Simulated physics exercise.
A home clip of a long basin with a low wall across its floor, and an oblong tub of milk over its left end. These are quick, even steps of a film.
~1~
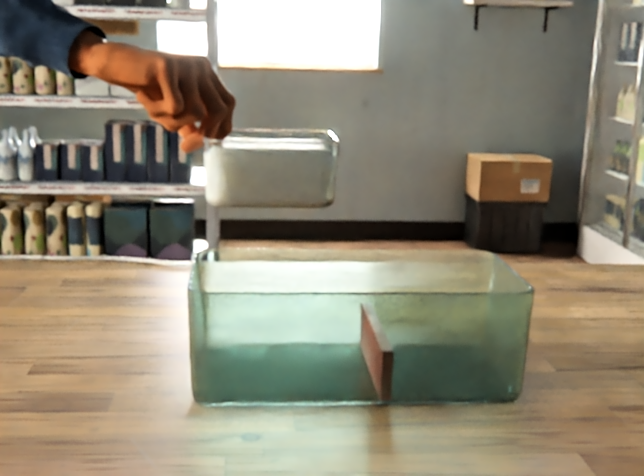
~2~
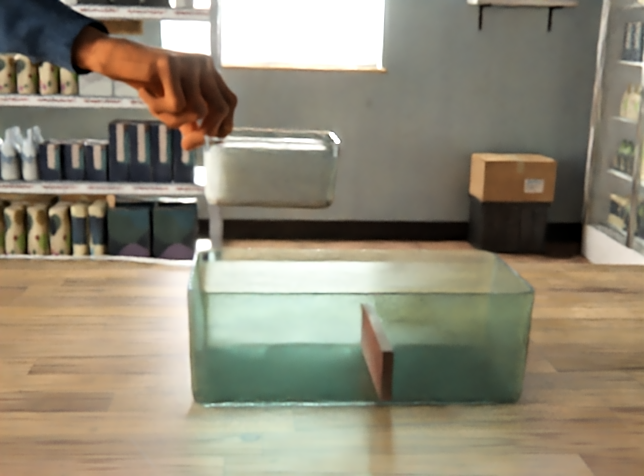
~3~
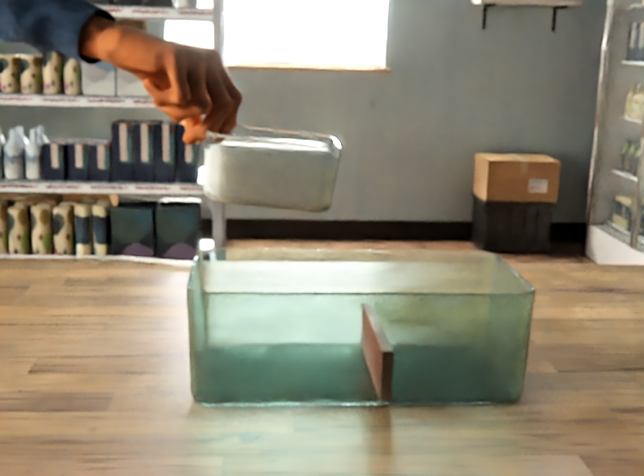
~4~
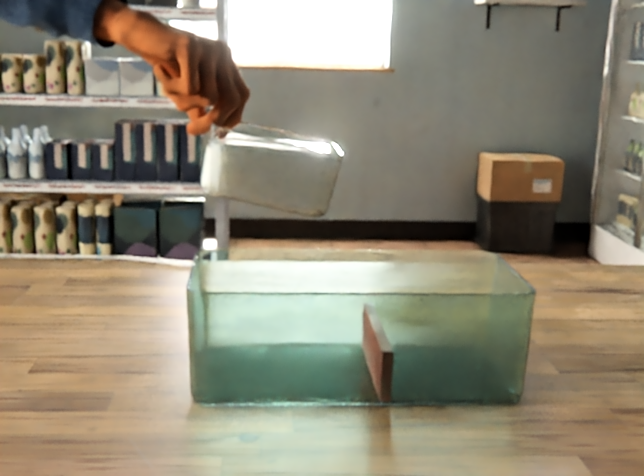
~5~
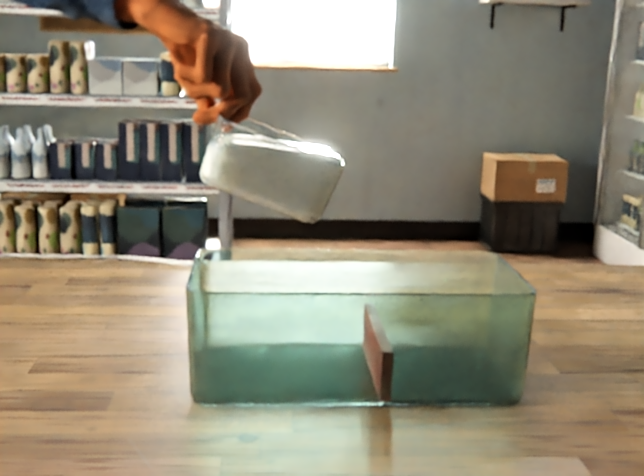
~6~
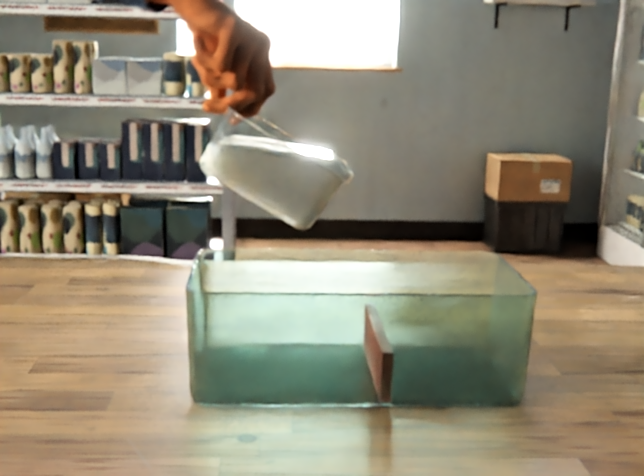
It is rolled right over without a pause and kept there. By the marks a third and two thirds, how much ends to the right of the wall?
In the end between a third and two thirds is right of the wall.
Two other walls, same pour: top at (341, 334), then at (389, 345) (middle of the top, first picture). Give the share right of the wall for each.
In turn 85 and 40 in a hundred.
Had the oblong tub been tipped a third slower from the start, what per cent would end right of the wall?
About 65 per cent.
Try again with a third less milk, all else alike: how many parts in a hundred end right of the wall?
About 25 per cent.
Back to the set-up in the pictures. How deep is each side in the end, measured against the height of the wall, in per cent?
Some 20 per cent left and 30 right.
A moment on, the oblong tub is tipped on its side and 24 per cent is still to pour, 9 is left of the wall and 30 right of it.
Next, the oblong tub is tipped on its side and 7 per cent is still to pour, 31 is left of the wall and 58 right of it.
Then the oblong tub is tipped on its side and 3 per cent is still to pour, 39 is left of the wall and 55 right of it.
Later the oblong tub is tipped on its side and 1 per cent is still to pour, 41 is left of the wall and 56 right of it.
At rest 43 per cent lies left of the wall, 56 right of it and 1 outside.
